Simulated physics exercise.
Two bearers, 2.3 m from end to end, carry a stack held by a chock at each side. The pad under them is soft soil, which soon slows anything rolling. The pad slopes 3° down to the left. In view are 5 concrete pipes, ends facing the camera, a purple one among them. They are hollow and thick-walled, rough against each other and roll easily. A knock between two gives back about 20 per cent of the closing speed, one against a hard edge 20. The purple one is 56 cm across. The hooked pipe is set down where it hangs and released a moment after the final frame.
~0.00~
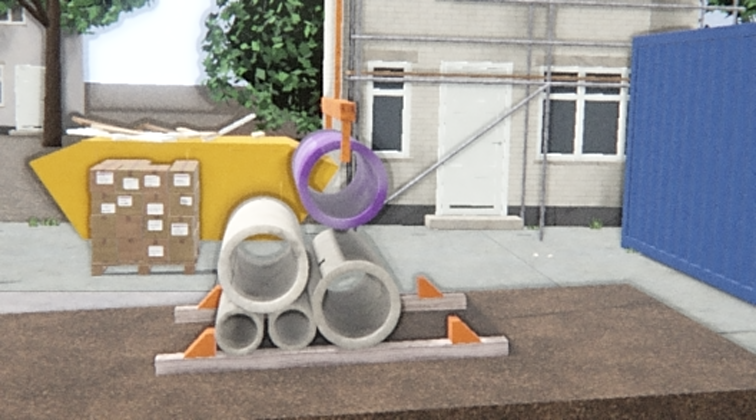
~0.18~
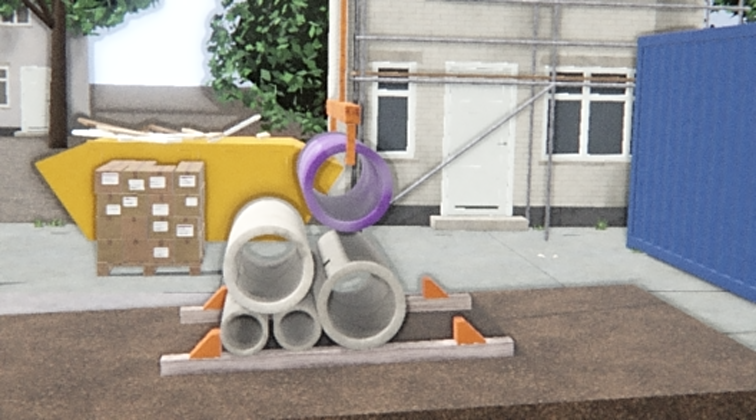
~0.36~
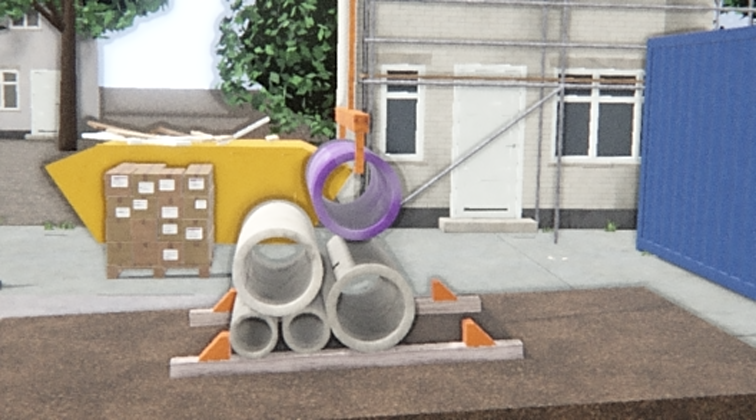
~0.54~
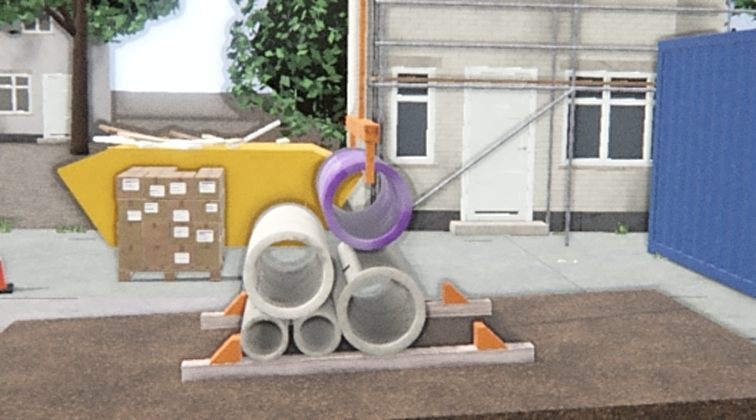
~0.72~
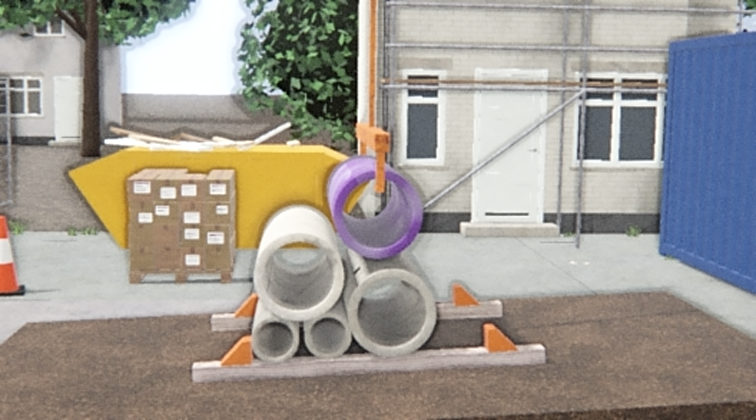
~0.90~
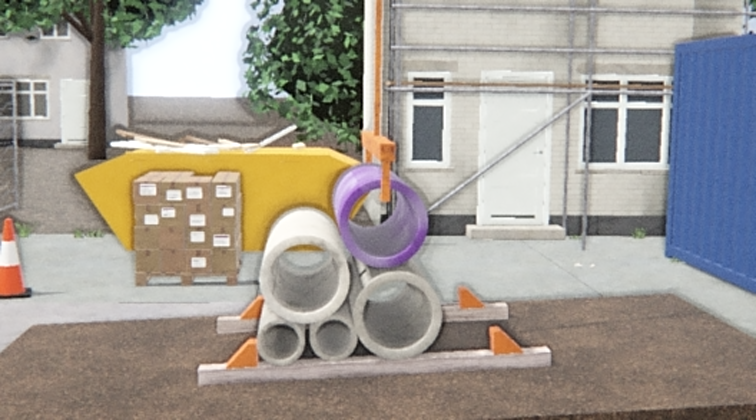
At the start, a purple pipe hangs from an orange hook above stacked grey pipes, with a yellow skip behind. The hook slowly lowers it a short distance, closer to the large grey pipes, which stay still, while the view drifts left and an orange-and-white cone appears at the left edge.
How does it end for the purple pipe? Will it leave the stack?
The purple pipe stays on the stack.
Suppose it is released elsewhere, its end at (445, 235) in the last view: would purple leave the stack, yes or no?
In that case purple yes.
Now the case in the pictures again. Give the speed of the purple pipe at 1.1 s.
Near 0.2 m/s.
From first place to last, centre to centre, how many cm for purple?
Purple 20.
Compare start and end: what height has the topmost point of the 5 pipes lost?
Some 20 cm lower.
By 1.1 s, purple is up on others, 70 cm inside the right chock, rolling left; 0 past a chock so far.
By 1.2 s, purple as before; 0 past a chock so far.
By 1.3 s, purple as before; 0 past a chock so far.
Finally (1.6 s), purple is up on others, 70 cm inside the right chock; 0 past a chock so far.
